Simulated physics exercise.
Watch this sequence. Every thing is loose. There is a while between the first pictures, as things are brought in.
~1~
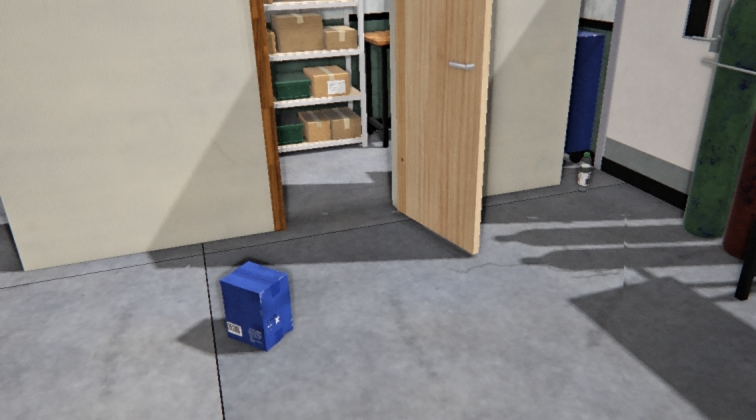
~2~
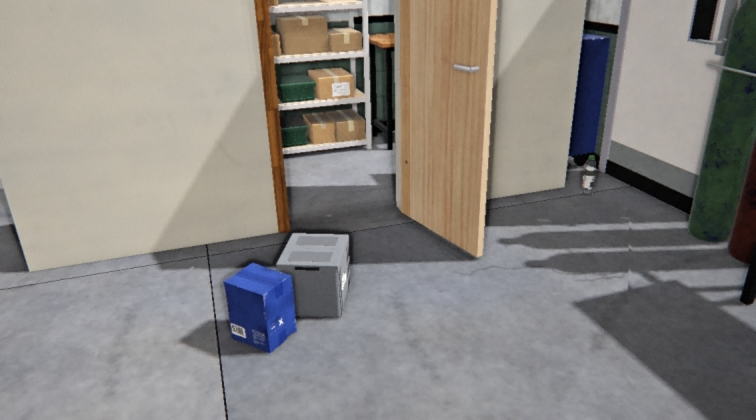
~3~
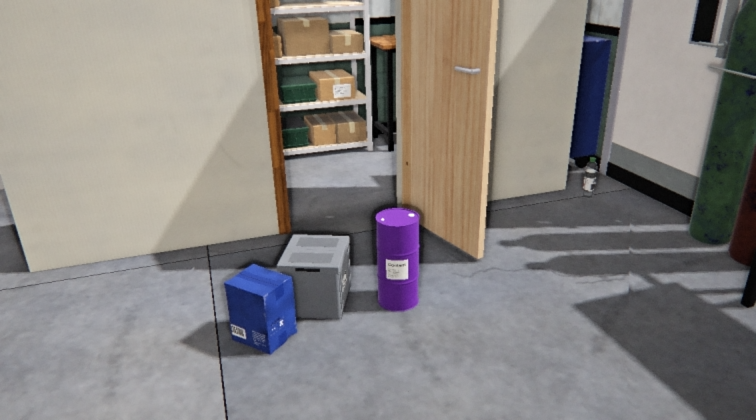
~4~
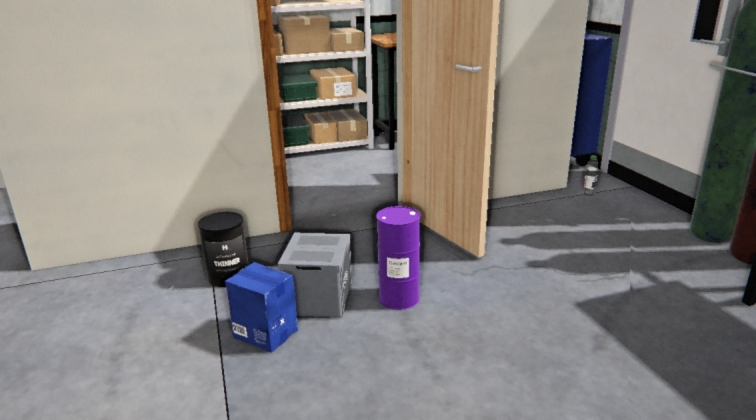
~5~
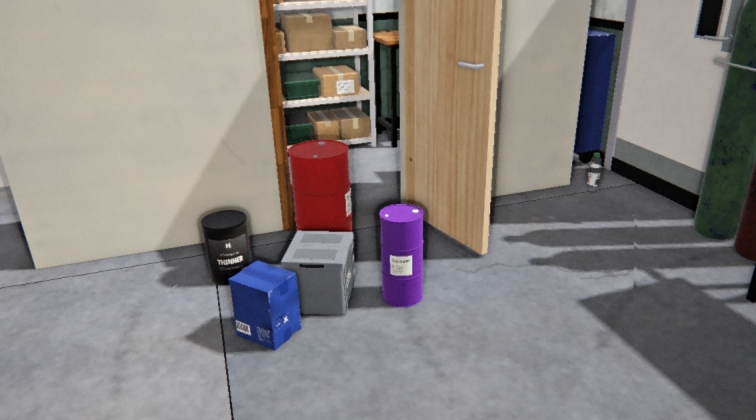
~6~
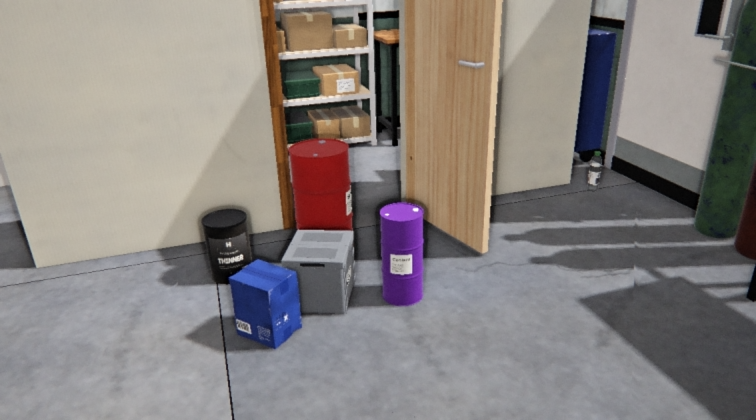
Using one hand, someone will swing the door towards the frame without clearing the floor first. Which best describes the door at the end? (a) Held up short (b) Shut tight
(a) Held up short.
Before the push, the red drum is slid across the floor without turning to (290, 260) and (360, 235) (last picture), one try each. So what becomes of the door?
The first time the door finishes its swing, the second time it is obstructed.
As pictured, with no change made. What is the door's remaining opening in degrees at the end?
Some 40°.
Then, 1.00 s later than the last frame, door 84° open.
Then, 1.70 s later than the last frame, door 60° open.
When it is over, door 41° open; all 5 as before. End places, in pixels of the last picture, red drum near (322, 199).
